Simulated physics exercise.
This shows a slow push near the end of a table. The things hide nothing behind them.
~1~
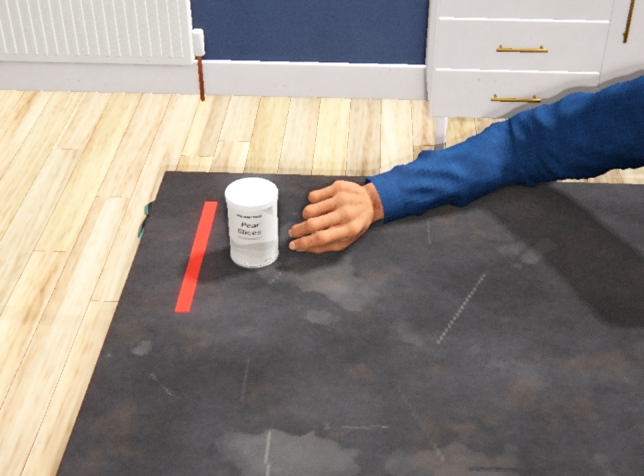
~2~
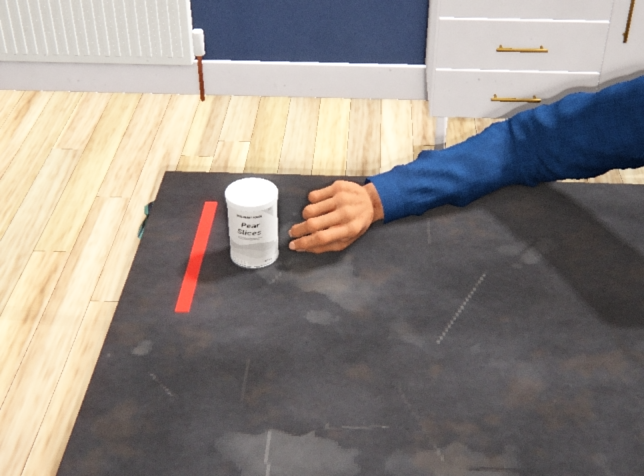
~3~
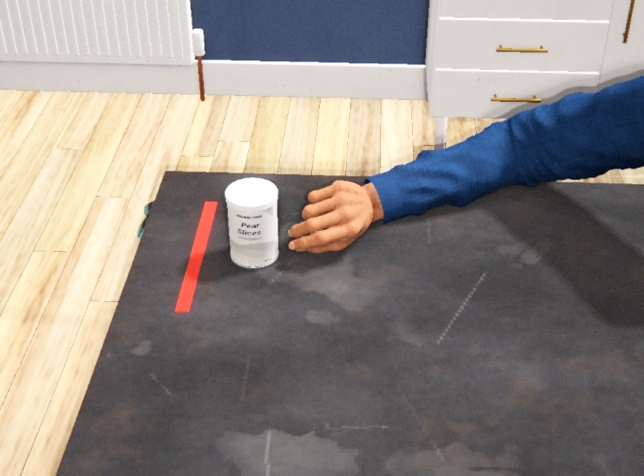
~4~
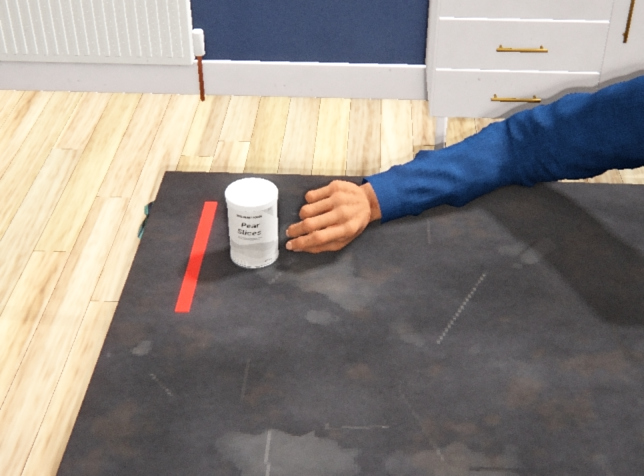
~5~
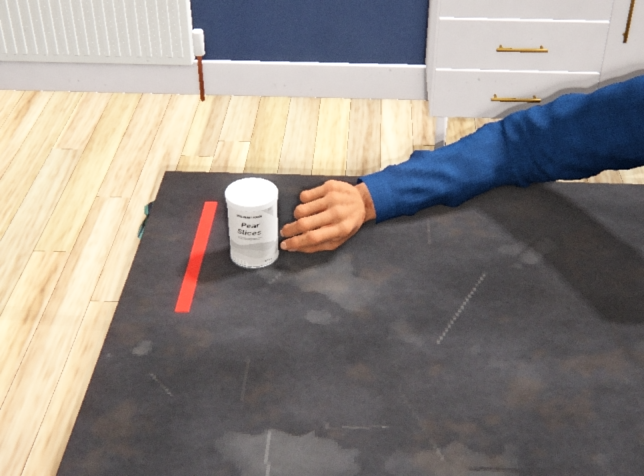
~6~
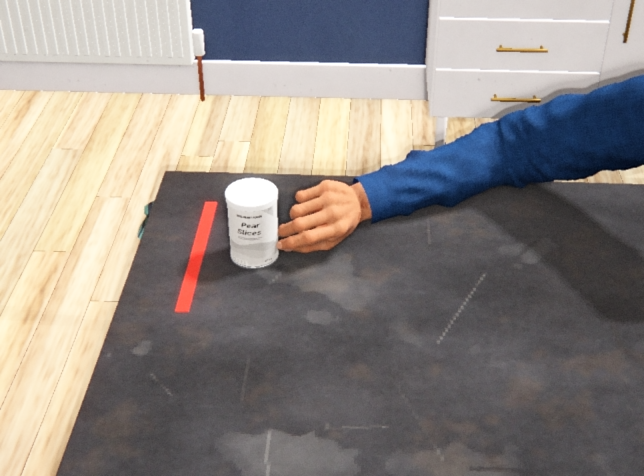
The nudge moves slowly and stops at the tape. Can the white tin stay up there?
The white tin stays put.
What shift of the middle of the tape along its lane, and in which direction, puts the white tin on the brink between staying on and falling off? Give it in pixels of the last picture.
Push it left around 32 pixels and you reach the switch.
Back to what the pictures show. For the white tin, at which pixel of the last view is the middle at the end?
You'll find it close to (163, 221).
Then, 0.60 s later than the last frame, white tin shifted about its own width near (214, 223).
When it is over, the white tin remains on top, near (163, 222).
